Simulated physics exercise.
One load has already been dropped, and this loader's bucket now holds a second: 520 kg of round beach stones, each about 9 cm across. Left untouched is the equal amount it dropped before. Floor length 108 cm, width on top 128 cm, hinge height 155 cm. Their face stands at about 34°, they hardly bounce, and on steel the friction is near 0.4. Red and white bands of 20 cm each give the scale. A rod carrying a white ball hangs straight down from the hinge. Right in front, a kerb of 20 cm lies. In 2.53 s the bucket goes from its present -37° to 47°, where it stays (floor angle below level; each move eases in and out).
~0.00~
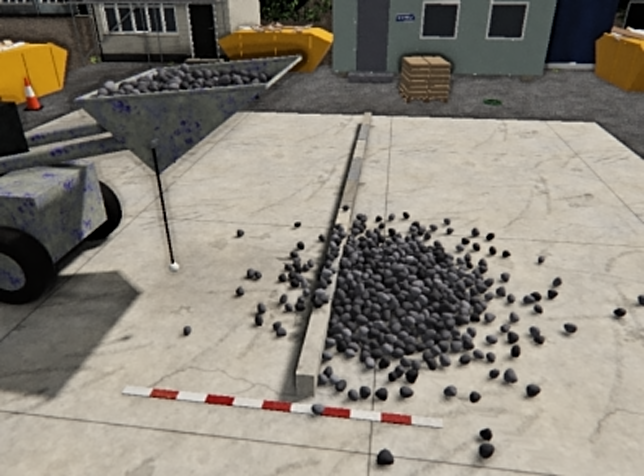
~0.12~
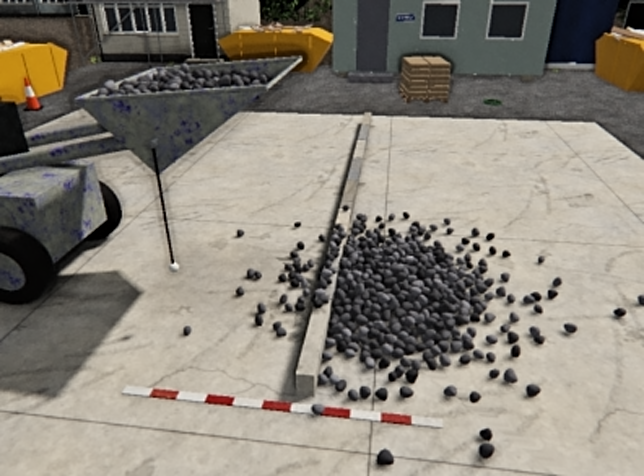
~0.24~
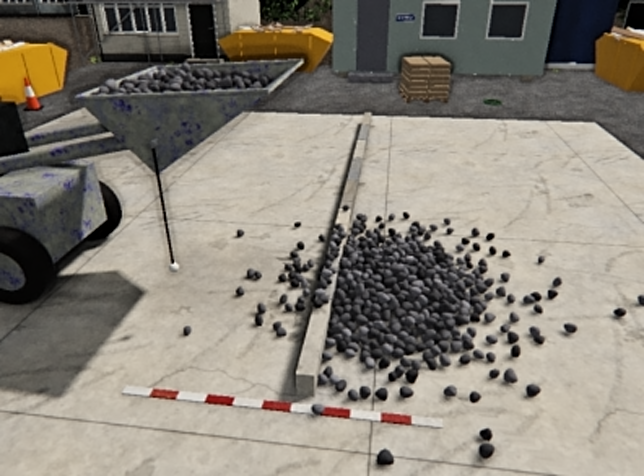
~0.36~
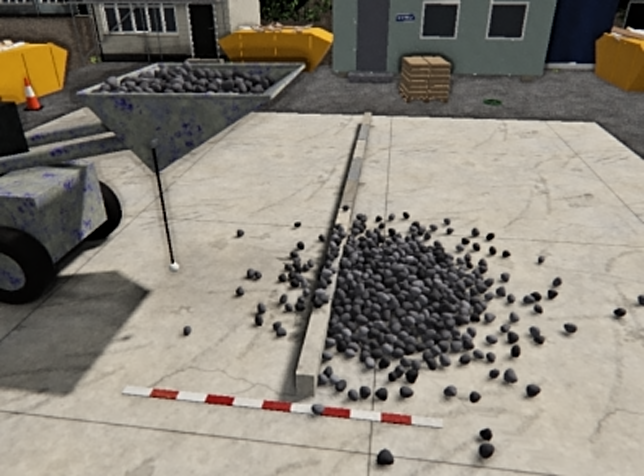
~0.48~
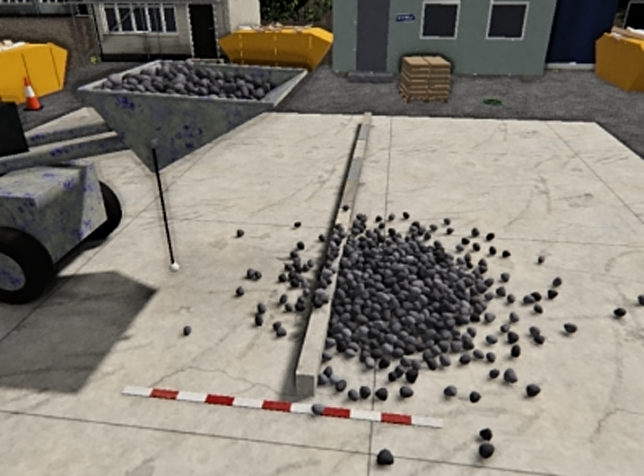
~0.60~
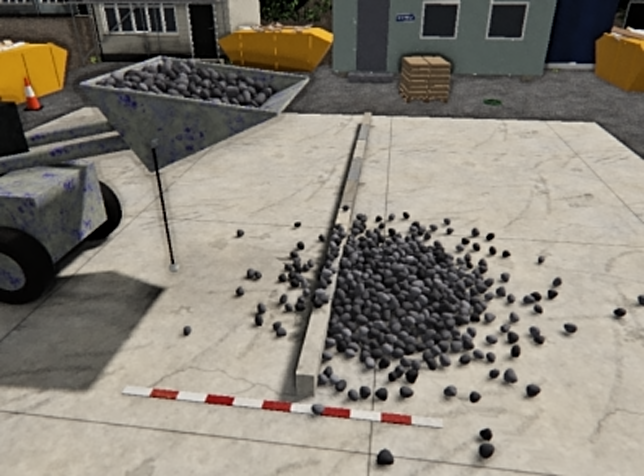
A grey, blue-speckled loader stands at the left of a pale concrete yard, seen from a raised, fixed viewpoint, with yellow skips, a grey-green building and stacked pallets behind. Its raised bucket holds dark stones above a thin hanging rod, while a loose heap of similar stones lies mostly right of a long kerb, near a red-and-white bar. The bucket slowly tilts, its right-hand edge lowering slightly, and its stones shift a little.
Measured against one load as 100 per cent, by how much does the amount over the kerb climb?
The amount climbs by some 20 per cent of a load.
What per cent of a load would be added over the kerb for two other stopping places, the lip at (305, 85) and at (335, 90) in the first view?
65 % and 90 %.
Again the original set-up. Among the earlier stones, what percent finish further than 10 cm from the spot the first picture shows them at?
Around 5 in a hundred.
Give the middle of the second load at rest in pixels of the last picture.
Middle: Approx. (302, 276) px.
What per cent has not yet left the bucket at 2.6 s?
Near 0 per cent of the load is held.
After 1.9 s the floor is at 34°; in per cent of one load, 79 in the bucket, 29 on this side of the kerb, 91 over the kerb; the foremost stones are at (603, 305).
After 2.6 s the floor is at 47°; in per cent of one load, 0 in the bucket, 90 on this side of the kerb, 109 over the kerb; the foremost stones are at (603, 305).
After 3.0 s the floor is at 47°; in per cent of one load, 0 in the bucket, 88 on this side of the kerb, 112 over the kerb; the foremost stones are at (603, 305).
After 5.7 s the floor is at 47°; in per cent of one load, 0 in the bucket, 88 on this side of the kerb, 112 over the kerb; the foremost stones are at (603, 305). Net gain over the kerb, 20.
